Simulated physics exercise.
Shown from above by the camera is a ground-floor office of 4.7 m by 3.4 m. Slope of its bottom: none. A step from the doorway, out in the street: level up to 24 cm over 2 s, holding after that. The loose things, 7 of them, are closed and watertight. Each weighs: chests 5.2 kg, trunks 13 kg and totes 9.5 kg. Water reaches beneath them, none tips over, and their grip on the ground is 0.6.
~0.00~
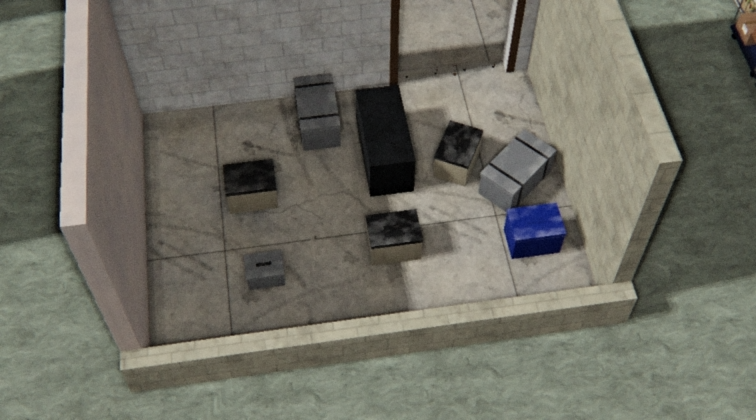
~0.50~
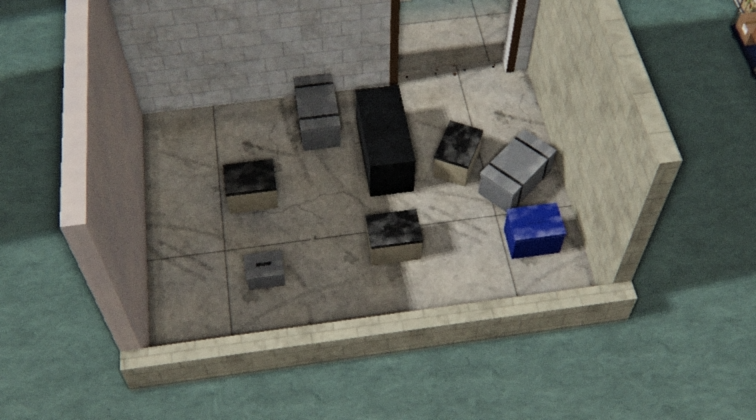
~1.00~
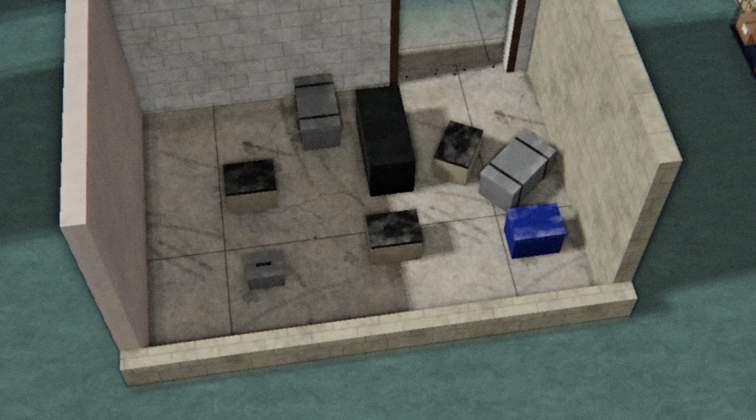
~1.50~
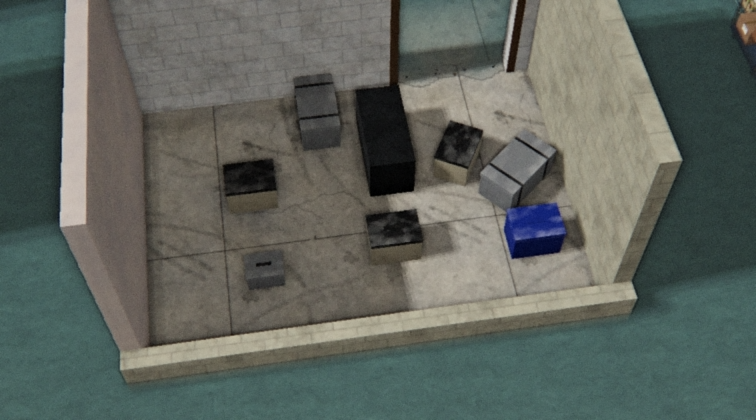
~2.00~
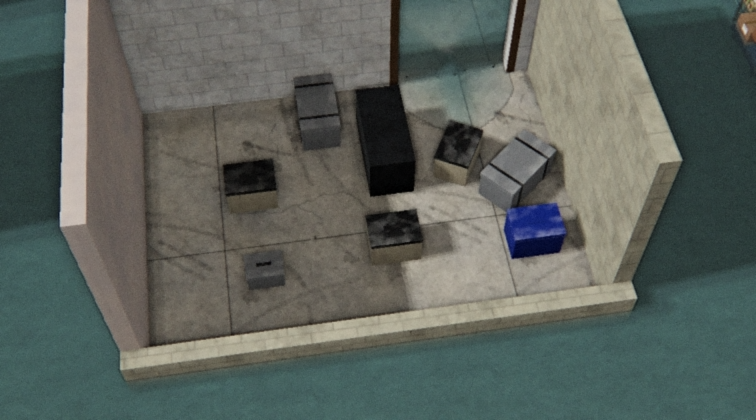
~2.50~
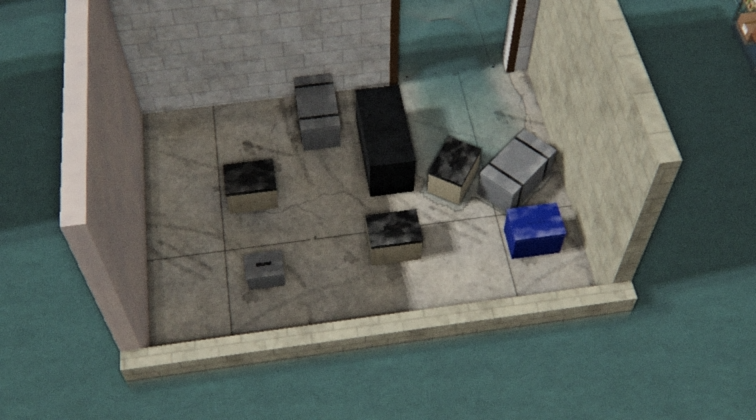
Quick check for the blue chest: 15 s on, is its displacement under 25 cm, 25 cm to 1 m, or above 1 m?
It should cover a long stretch.
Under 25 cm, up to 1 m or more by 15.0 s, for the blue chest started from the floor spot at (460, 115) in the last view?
Short answer, it is taken a long way.
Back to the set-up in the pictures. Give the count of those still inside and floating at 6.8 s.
The count is 4.
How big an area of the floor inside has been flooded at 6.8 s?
At that time the wet patch spans about 13 m2.
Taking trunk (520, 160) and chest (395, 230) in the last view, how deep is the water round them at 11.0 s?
About 13 and 8 cm.
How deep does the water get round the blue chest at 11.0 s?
19 cm or so.
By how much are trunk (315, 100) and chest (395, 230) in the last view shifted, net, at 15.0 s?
In turn: 250 cm, 200 cm.
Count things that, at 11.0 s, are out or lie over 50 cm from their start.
Result: 7.
After 3.5 s the blue chest is near (547, 244), 0.3 m from its start, aground; 2 afloat.
After 6.8 s the blue chest is near (500, 277), 0.9 m from its start, afloat; 4 afloat.
After 11.0 s the blue chest is near (165, 255), 3.9 m from its start, afloat; 7 afloat.
After 15.0 s the blue chest is near (285, 110), 3.1 m from its start, afloat; 7 afloat.
